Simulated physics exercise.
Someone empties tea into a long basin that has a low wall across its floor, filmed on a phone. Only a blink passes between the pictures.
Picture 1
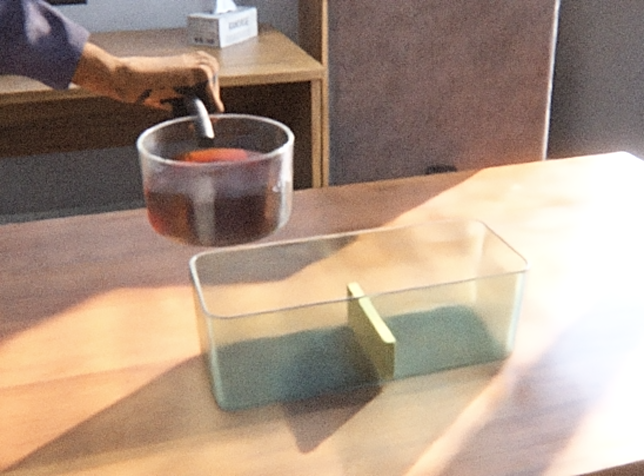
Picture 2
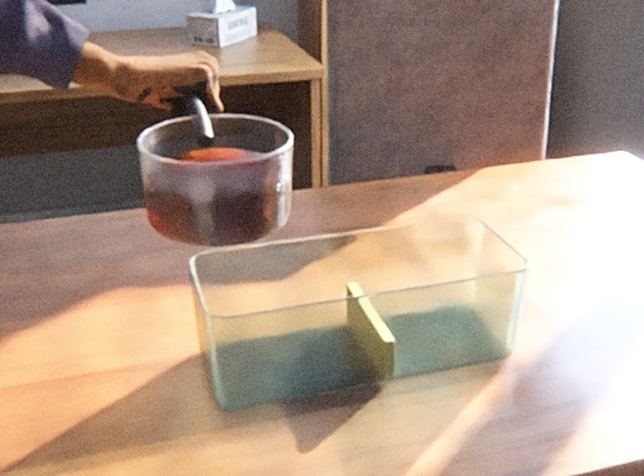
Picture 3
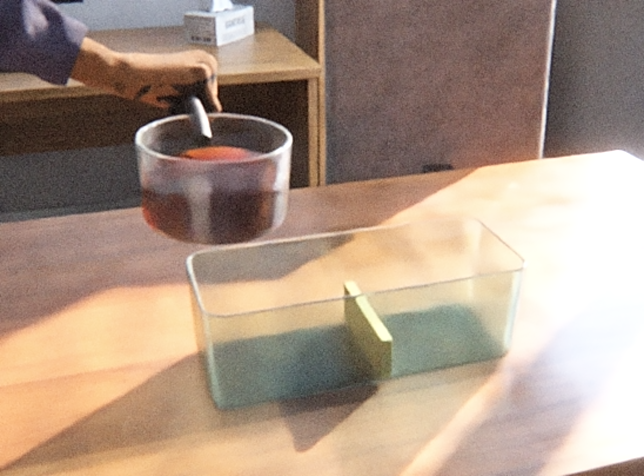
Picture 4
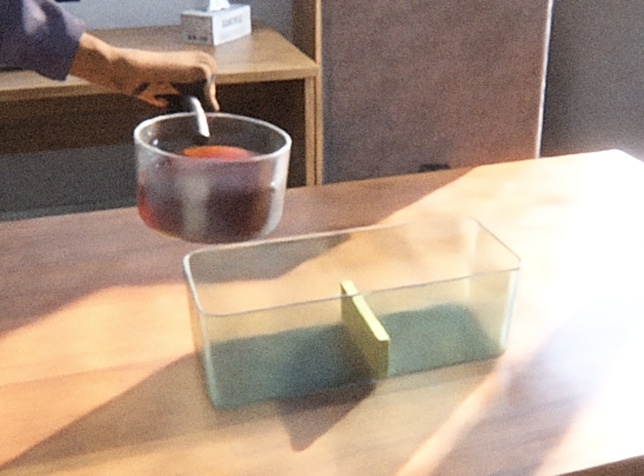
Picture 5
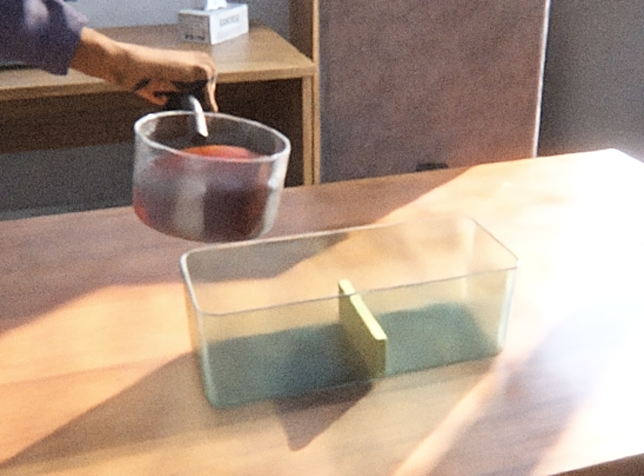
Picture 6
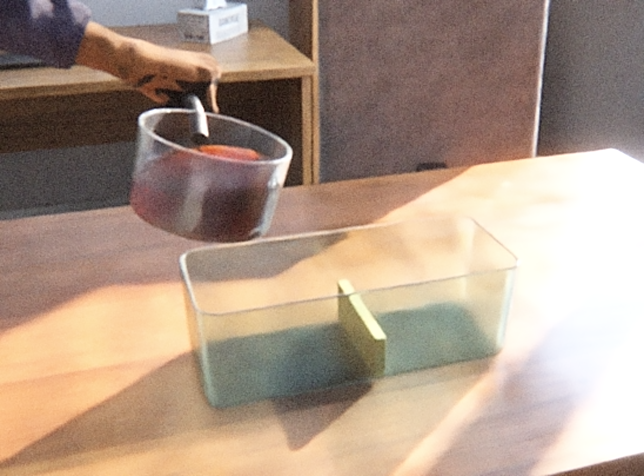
A hand holds a clear round pot of dark reddish tea by its handle, nearly level, above a wooden table and a long see-through basin with a low yellowish wall across its floor. The pot then tilts slightly to the right, its right rim dipping, while the basin stays put.
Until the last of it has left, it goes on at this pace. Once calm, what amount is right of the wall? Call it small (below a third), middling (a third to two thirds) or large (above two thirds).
Small.
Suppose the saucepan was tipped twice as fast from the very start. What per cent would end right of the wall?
It comes to 5 per cent or so.
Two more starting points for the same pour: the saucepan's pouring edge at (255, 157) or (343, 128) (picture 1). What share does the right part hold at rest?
5 %, then 70 %.
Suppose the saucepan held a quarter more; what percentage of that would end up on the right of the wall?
About 15 in a hundred.
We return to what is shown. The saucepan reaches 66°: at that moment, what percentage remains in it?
Around 70 in a hundred has not poured out yet.
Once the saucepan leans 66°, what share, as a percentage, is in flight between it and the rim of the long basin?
Roughly 25 in a hundred.
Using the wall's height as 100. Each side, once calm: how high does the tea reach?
The left part 60 per cent, the right part 0.
A moment on, the saucepan is tipped part way and 72 per cent is still to pour, 5 is left of the wall and 0 right of it.
Next, the saucepan is tipped on its side and 21 per cent is still to pour, 66 is left of the wall and 1 right of it.
Then the saucepan is tipped on its side and 3 per cent is still to pour, 91 is left of the wall and 2 right of it.
Later the saucepan is tipped on its side and 1 per cent is still to pour, 96 is left of the wall and 3 right of it.
At rest 96 per cent lies left of the wall, 2 right of it and 1 outside.
